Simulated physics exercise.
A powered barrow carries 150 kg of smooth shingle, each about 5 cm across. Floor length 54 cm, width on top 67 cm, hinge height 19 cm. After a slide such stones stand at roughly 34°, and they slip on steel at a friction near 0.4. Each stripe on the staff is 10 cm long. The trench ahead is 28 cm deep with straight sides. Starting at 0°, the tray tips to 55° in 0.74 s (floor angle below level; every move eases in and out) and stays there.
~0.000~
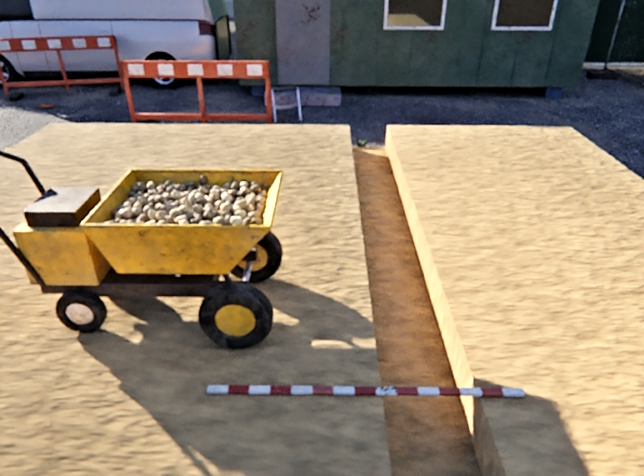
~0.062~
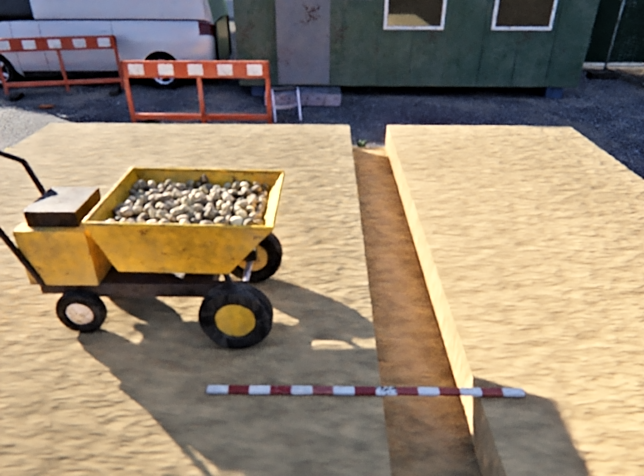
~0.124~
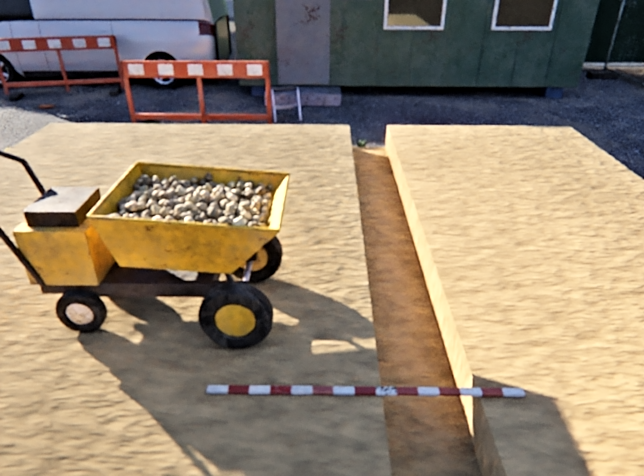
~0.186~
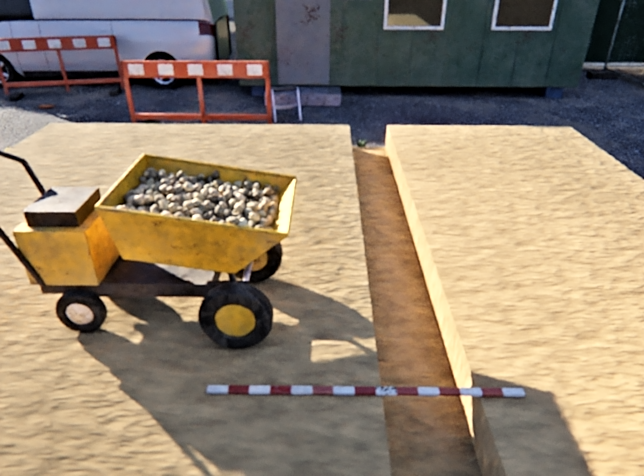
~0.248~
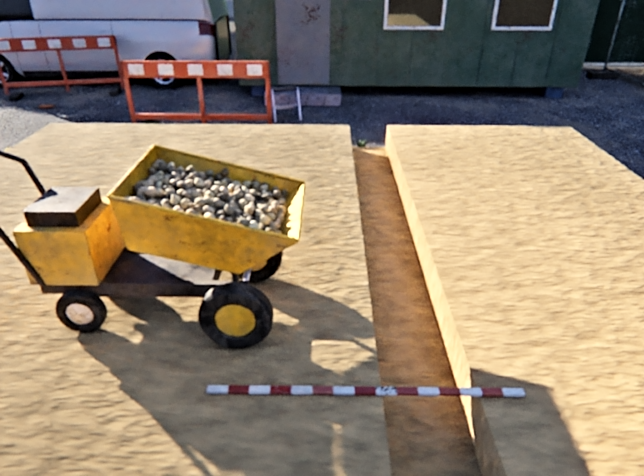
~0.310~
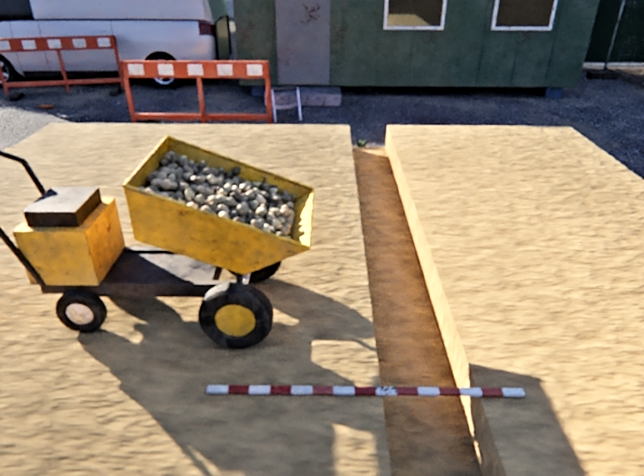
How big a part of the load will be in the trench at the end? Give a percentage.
Some 62 per cent of it.
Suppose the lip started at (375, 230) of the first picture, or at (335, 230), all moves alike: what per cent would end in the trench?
Near 30 per cent from the first place, 55 from the second.
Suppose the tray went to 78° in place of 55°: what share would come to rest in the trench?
It would be near 85 per cent.
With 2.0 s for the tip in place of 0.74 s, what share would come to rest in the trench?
In that case some 55 per cent.
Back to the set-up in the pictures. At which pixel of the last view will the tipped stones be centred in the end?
Around (403, 340).
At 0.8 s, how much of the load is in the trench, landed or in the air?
About 5 per cent by then.
After 0.6 s the floor is at 46°; 100 % in the tray; the foremost stones are at (324, 248).
After 0.8 s the floor is at 55°; 91 % in the tray, 6 % short of the trench, 3 % in the trench; the foremost stones are at (388, 300).
After 1.2 s the floor is at 55°; 53 % in the tray, 8 % short of the trench, 39 % in the trench; the foremost stones are at (453, 351).
After 3.1 s the floor is at 55°; 26 % in the tray, 12 % short of the trench, 62 % in the trench; the foremost stones are at (458, 342).
